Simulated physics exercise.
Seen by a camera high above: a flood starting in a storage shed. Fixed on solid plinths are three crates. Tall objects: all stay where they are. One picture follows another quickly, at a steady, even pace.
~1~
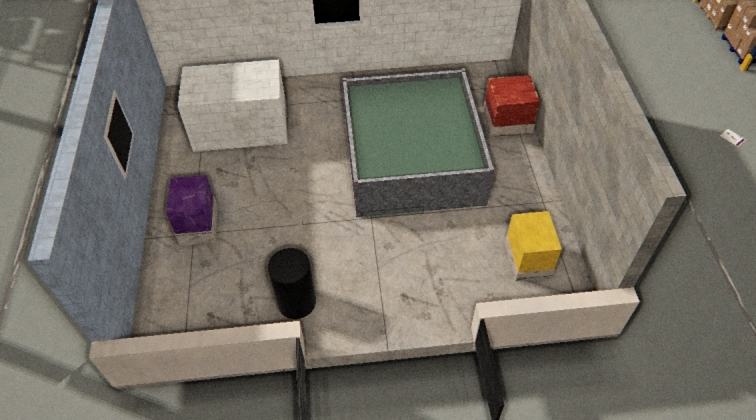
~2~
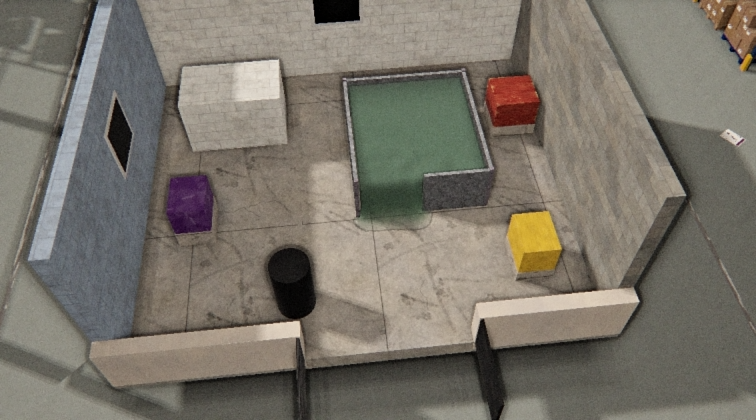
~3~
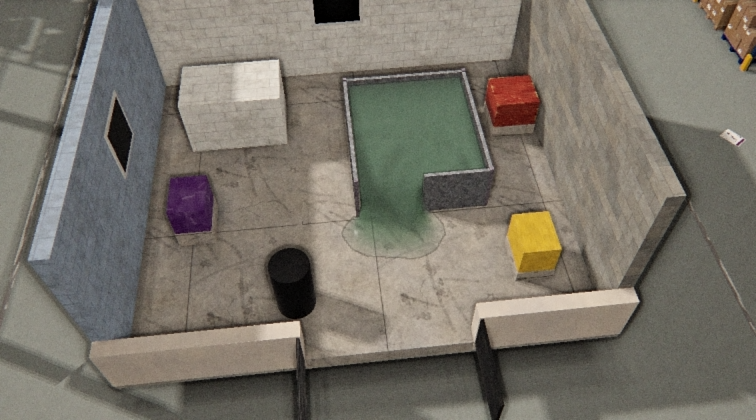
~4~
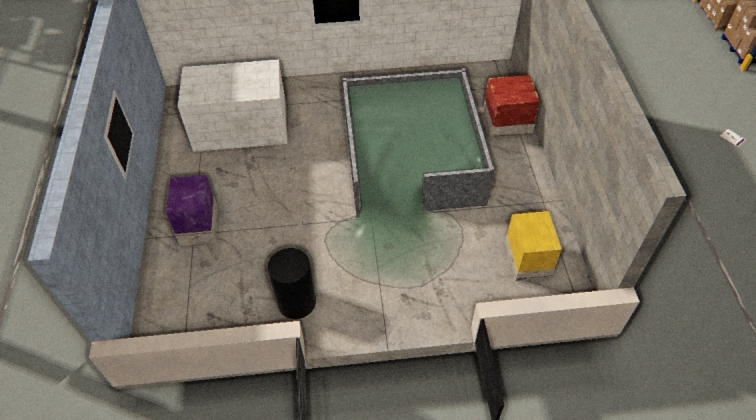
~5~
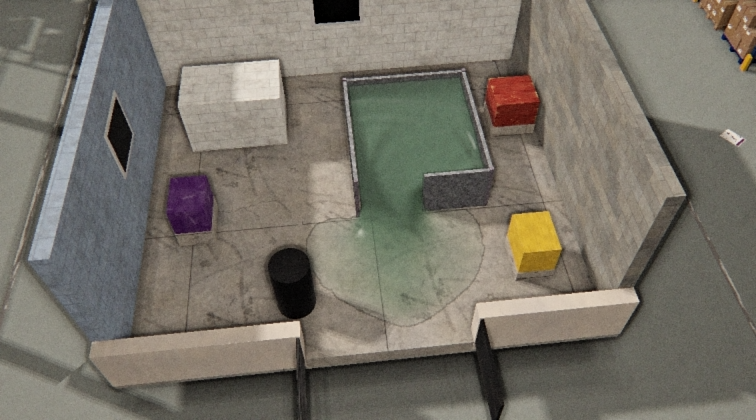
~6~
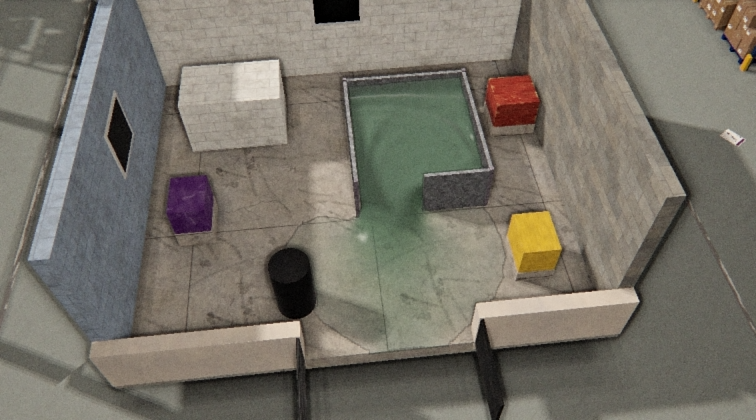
Green water fills a grey-walled tank at the back of a roofless storage shed, seen from high above by a camera that stays still. A white block and purple cube stand left, a black cylinder near the front, and red and yellow cubes right. Part of the tank's front wall disappears, and water pours through the gap, fanning across the floor towards the front opening.
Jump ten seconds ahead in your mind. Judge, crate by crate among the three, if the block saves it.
Yellow crate: Block saves it; purple crate: Block saves it; red crate: Block saves it.
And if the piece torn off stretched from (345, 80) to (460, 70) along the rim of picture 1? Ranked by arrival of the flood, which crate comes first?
My answer: The red-painted one.
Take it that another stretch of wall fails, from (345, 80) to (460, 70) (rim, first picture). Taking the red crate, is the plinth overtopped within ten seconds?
The red crate ends up wet.
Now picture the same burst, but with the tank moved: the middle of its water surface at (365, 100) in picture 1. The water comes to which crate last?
My pick is the red one.
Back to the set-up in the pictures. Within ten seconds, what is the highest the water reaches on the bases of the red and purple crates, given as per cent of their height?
Close to 40 per cent, and close to 30 per cent, in that order.
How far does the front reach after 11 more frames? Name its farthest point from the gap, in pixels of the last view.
I'd go with roughly (133, 329).
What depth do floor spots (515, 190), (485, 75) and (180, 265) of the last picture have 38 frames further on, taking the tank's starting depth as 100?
Respectively 2, 2 and 8 per cent.
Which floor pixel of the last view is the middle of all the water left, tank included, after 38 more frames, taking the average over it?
Near (392, 199).
A moment on, water covers 25 % of the floor; the yellow crate water round its plinth, the purple crate not reached, the red crate not reached.
Next, water covers 35 % of the floor; the yellow crate water round its plinth, the purple crate not reached, the red crate not reached.
Then, water covers 45 % of the floor; the yellow crate water round its plinth, the purple crate water round its plinth, the red crate not reached.
Later, water covers 55 % of the floor; the yellow crate water round its plinth, the purple crate water round its plinth, the red crate water round its plinth.
In the end, water covers 75 % of the floor; the yellow crate stayed above the water, the purple crate stayed above the water, the red crate stayed above the water.
